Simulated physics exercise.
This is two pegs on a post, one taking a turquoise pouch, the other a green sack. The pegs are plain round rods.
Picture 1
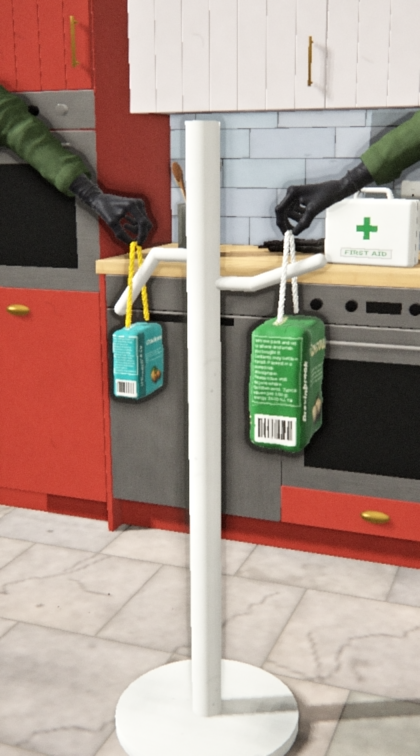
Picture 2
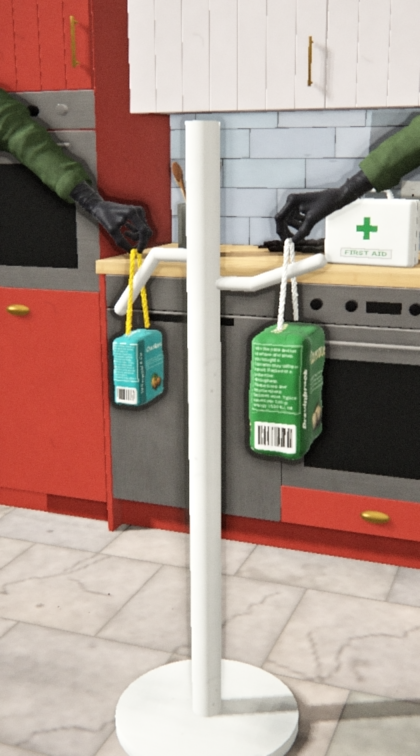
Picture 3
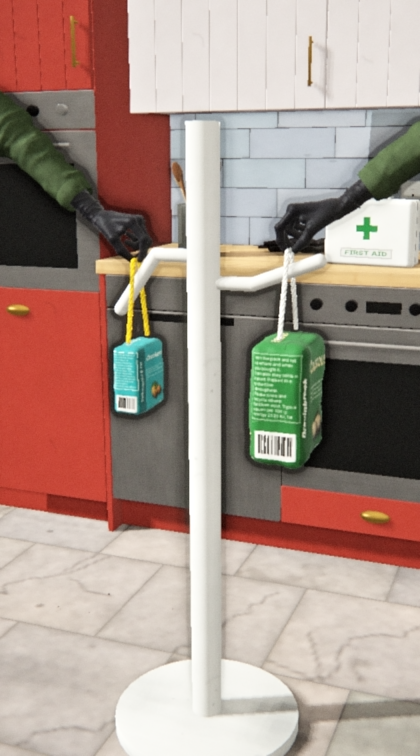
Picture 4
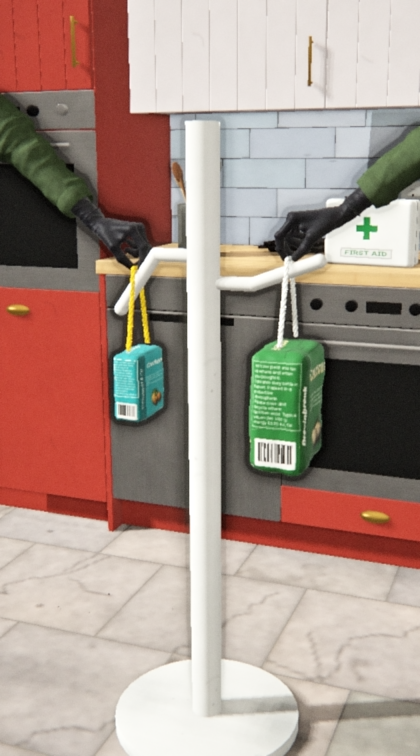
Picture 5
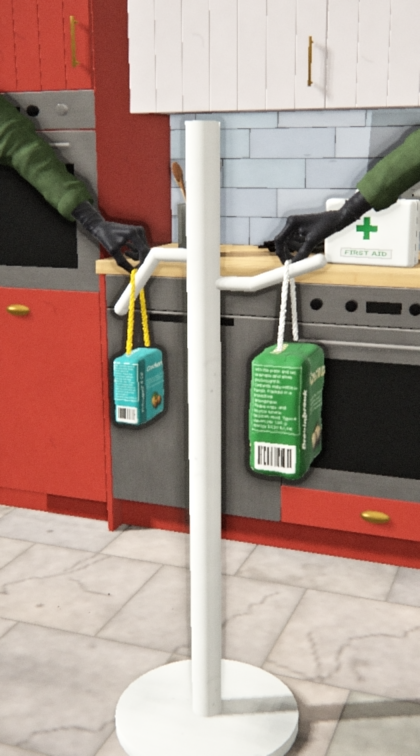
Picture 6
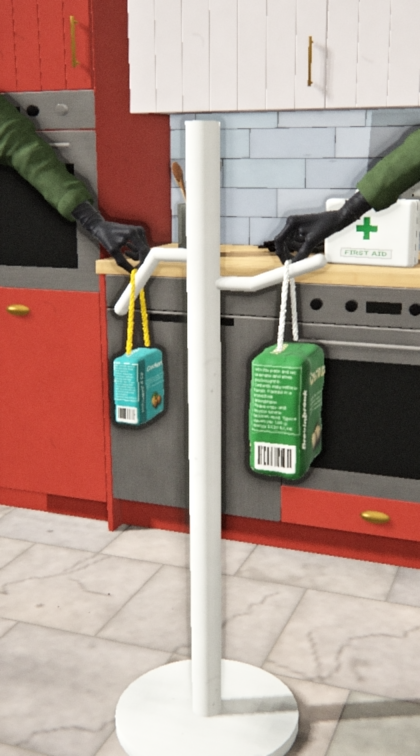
To begin with, two gloved hands hold a turquoise pouch on a yellow cord at the left and a green sack on a white cord at the right, beside a white post's pegs. Both hands lower the bags slightly, the bags turning a little, and then everything stays nearly still.
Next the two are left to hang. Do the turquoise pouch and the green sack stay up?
The turquoise pouch drops to the floor; the green sack remains on its peg.
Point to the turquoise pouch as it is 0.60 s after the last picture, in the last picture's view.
Close to (154, 680).
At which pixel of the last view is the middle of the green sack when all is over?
Near (261, 422).
Then, 0.32 s after the last picture, turquoise pouch falling near (142, 526); green sack hanging near (282, 415).
Then, 0.60 s after the last picture, turquoise pouch on the floor near (154, 680); green sack hanging near (265, 417).
At rest, turquoise pouch on the floor near (161, 684); green sack hanging near (261, 422). The turquoise pouch comes down and the green sack stays hanging.
